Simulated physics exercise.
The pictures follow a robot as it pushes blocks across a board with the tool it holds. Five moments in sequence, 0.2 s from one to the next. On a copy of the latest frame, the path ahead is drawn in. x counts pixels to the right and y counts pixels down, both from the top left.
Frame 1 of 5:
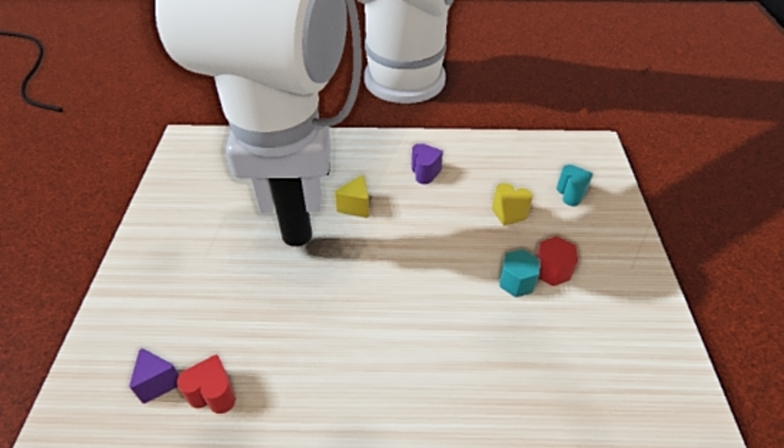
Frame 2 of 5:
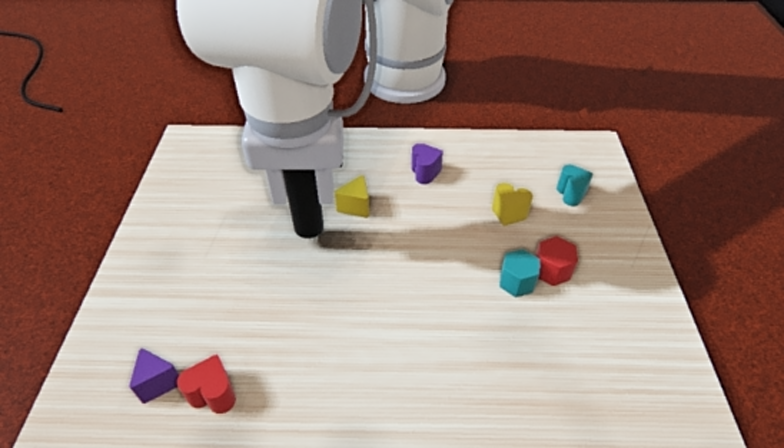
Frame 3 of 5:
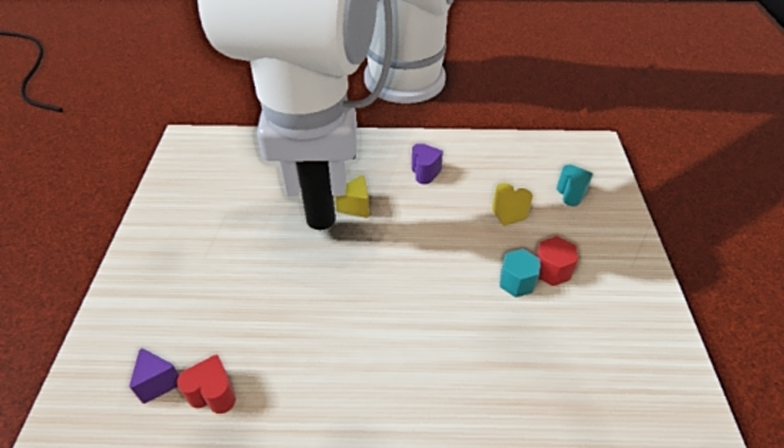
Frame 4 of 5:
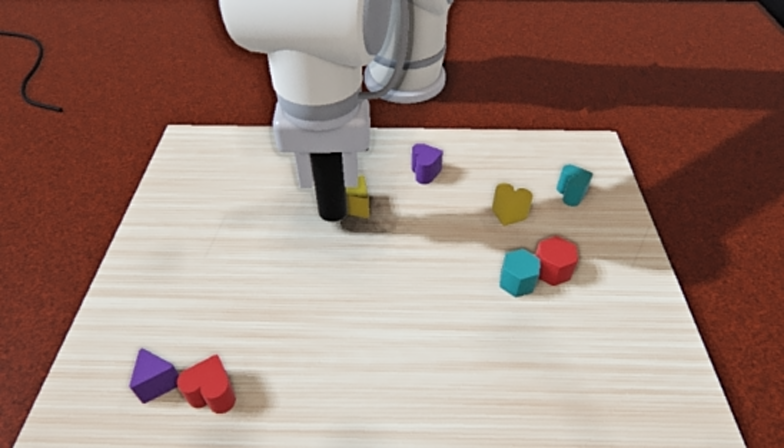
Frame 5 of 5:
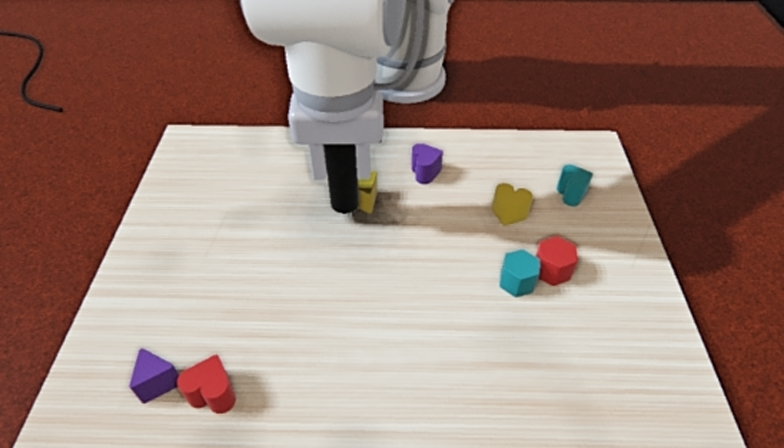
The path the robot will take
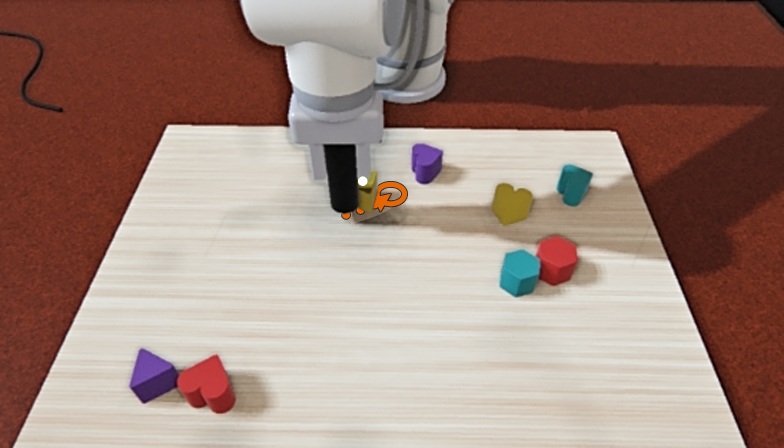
Robot arm sliding its black tool rightward and slightly away across a wooden board, nudging a yellow triangular block a little.
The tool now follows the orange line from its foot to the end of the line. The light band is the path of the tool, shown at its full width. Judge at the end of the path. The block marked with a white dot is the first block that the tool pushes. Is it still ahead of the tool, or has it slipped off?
At that point it is up front.
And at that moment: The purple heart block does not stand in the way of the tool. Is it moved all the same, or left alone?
At the moment the path ends, the purple heart block still stands where it did.
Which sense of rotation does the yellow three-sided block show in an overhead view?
From overhead, anticlockwise.
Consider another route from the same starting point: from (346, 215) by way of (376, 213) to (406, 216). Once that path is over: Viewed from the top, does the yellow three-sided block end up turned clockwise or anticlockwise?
Viewed from above, counterclockwise.
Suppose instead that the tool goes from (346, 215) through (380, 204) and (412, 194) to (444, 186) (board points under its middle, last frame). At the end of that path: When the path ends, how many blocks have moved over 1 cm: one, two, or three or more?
Of all the blocks, two travel more than a centimetre.
The drawn path runs from (346, 215) through (371, 206) to (391, 194); the dot is on the yellow three-sided block.
The first path, step by step. Halfway along, tool at (371, 195); yellow three-sided block at (383, 170), turned 15° anticlockwise.
At the end, tool at (391, 183); yellow three-sided block at (397, 158), turned 30° anticlockwise; purple heart block not moved.
